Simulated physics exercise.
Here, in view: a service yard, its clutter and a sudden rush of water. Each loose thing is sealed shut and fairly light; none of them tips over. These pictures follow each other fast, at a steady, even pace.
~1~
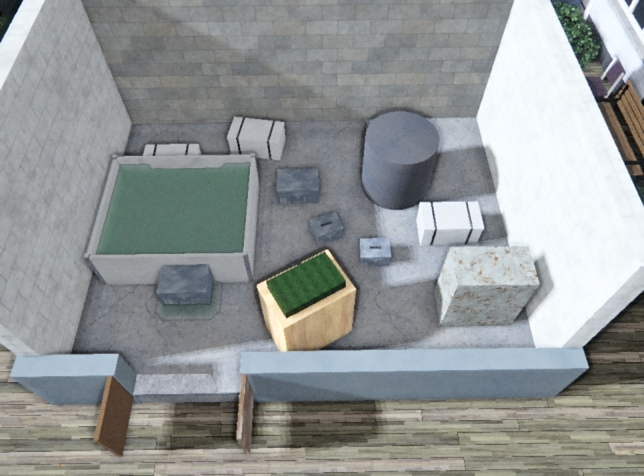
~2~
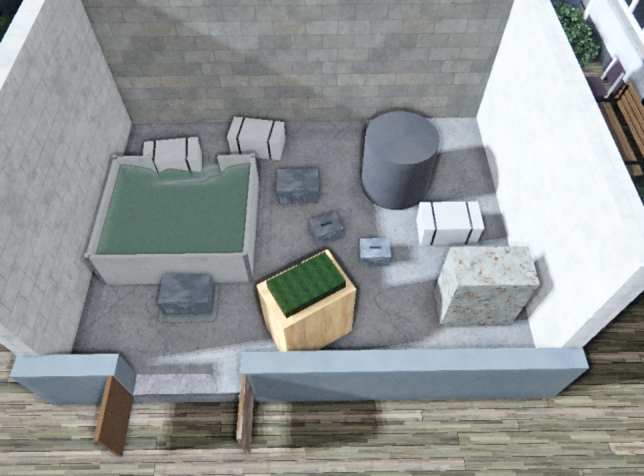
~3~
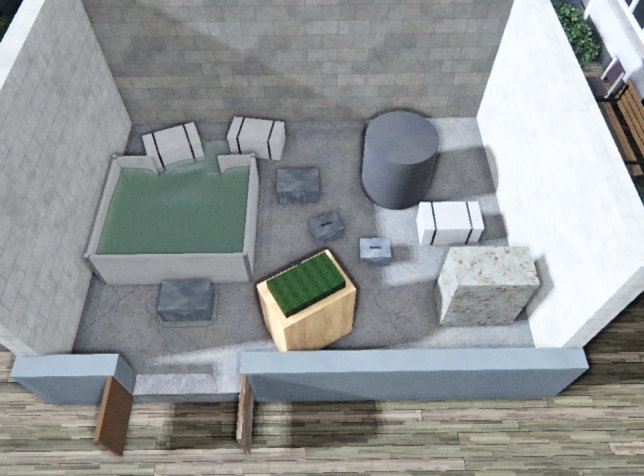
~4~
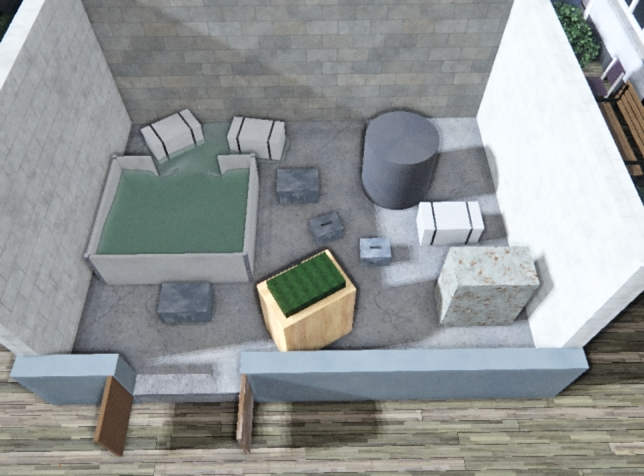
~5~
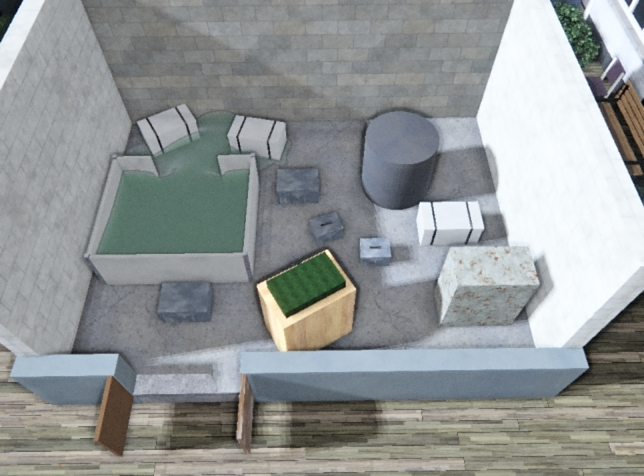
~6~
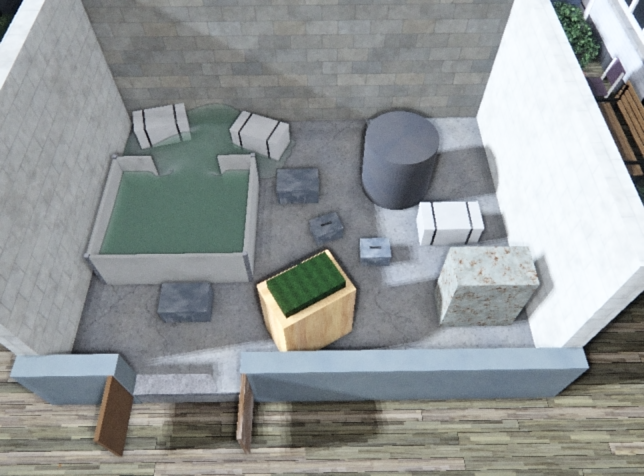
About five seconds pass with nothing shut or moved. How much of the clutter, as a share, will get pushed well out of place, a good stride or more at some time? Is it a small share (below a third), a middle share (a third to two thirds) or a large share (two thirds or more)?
A middle share, a third to two thirds.
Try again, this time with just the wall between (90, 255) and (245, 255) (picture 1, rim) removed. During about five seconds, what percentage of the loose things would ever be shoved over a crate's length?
Roughly 20 in a hundred.
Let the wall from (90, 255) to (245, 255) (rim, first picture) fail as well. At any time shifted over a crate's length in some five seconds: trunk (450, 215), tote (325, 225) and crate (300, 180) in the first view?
Lab note - in sequence: Did not travel far; did not travel far; did not travel far.
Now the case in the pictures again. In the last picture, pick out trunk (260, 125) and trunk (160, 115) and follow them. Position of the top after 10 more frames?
(348, 150) and (145, 141).
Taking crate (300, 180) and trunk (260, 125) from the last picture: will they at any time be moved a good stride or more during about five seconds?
Taking them as you listed them, I'd say travelled that much for the first and travelled that much for the second.
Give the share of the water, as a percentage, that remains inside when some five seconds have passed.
Estimate: About 100 %.
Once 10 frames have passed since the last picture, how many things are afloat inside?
Counted: 1.
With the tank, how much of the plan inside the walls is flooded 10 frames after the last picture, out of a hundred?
Estimate: About 45 %.
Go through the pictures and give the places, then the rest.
A trunk at (170, 155), on the bottom; a crate at (183, 278) rests on the ground; 0 of 8 have shifted, in the first picture.
A trunk at (171, 150) rests on the ground, close to its start; a crate at (184, 288), on the bottom, close to its start; 2 of 8 have shifted, in the second picture.
A trunk at (171, 139) rests on the ground, a stride from its start; a crate at (184, 295), on the bottom, close to its start; 2 of 8 have shifted, in the third picture.
A trunk at (171, 127) rests on the ground, a stride from its start; a crate at (184, 297) rests on the ground, close to its start; 2 of 8 have shifted, in the fourth picture.
A trunk at (167, 121), on the bottom, a stride from its start; a crate at (184, 297), on the bottom, close to its start; 2 of 8 have shifted, in the fifth picture.
A trunk at (159, 117) rests on the ground, a stride from its start; a crate at (184, 297) rests on the ground, close to its start; 3 of 8 have shifted, in the sixth picture.
A moment on, 1 of 8 are well off their spots; 1 afloat.
Next, 1 of 8 are well off their spots; 1 afloat.
Later, 2 of 8 are well off their spots; 2 afloat.
In the end, 4 of 8 are well off their spots, and 5 have been at some point; 2 afloat.
